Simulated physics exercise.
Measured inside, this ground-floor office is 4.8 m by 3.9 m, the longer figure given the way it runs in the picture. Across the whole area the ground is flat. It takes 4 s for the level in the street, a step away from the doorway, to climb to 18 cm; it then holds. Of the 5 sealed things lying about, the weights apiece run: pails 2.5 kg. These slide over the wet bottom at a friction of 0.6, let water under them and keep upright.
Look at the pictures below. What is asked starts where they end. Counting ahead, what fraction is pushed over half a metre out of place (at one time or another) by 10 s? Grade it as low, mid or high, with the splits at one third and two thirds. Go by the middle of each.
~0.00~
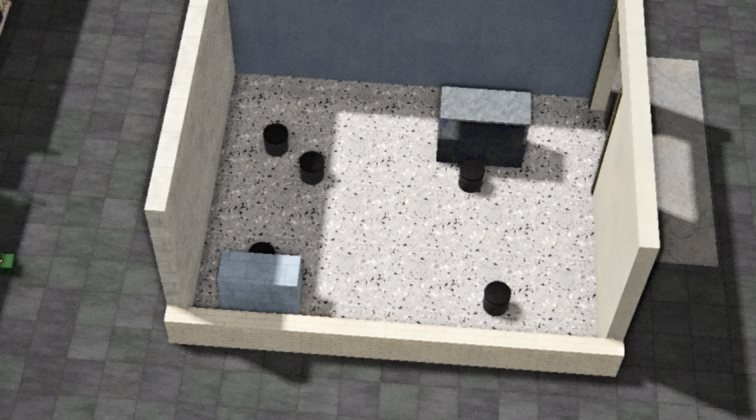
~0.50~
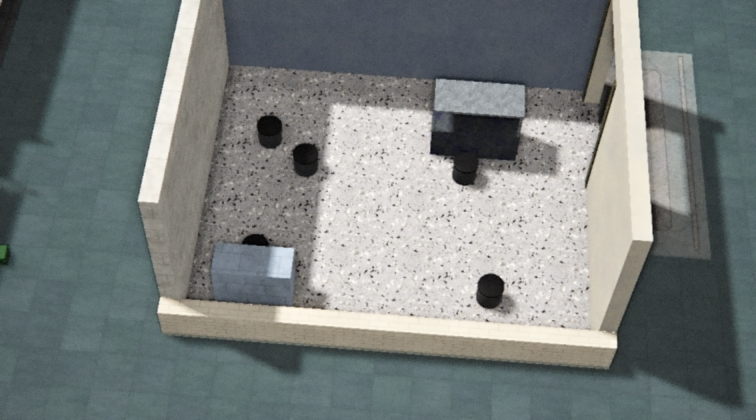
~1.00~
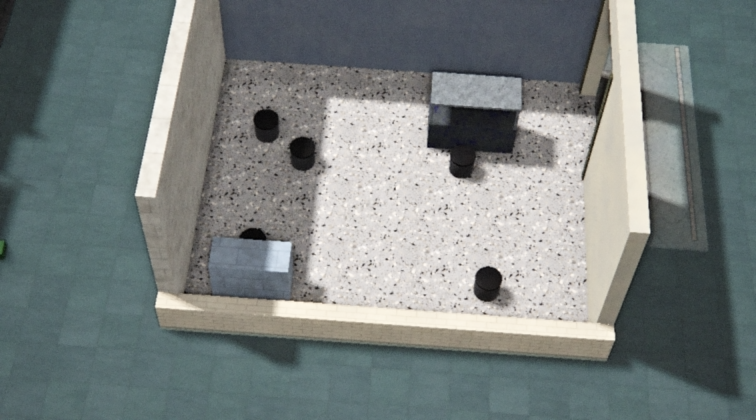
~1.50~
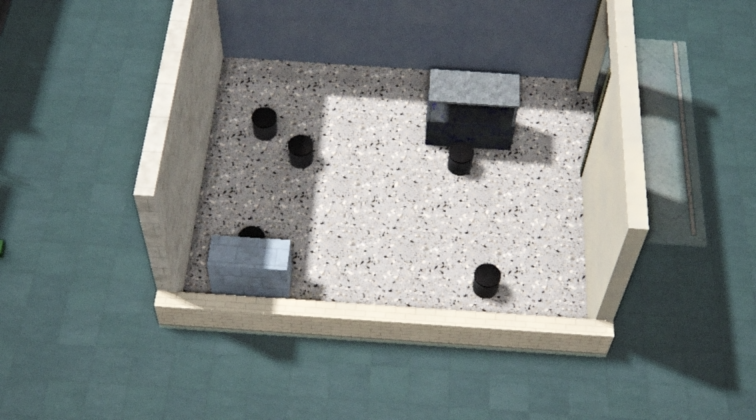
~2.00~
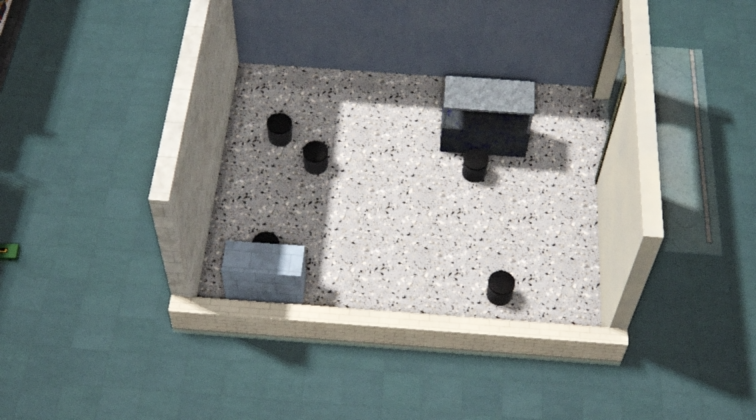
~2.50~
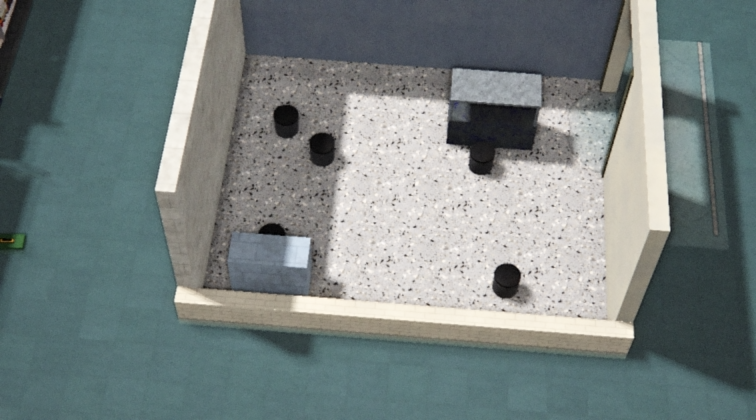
Grade: Mid, one to two thirds.
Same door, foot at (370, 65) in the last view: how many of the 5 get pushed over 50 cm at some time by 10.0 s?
Then the count would be 4.
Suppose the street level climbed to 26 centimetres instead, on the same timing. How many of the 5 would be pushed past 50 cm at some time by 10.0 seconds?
So the tally would be 5.
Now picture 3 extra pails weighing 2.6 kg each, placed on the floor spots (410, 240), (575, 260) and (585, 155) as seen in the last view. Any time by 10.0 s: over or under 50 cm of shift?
So, in the order asked, it's too far, not far enough and too far.
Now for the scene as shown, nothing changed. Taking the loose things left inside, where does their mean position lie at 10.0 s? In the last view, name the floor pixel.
They average out to somewhere around (343, 225).
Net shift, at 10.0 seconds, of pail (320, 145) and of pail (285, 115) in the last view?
Respectively 10 and 200 centimetres.
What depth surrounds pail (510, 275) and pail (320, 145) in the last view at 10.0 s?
I'd put it at 7 cm and 3 cm respectively.
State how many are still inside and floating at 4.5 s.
I get 0.
After 3.5 s 0 of 5 are over 50 cm from their spots; 0 afloat.
After 4.5 s 0 of 5 are over 50 cm from their spots; 0 afloat.
After 7.0 s 0 of 5 are over 50 cm from their spots; 0 afloat.
After 10.0 s 2 of 5 are over 50 cm from their spots, and 2 have been at some point; 4 afloat.
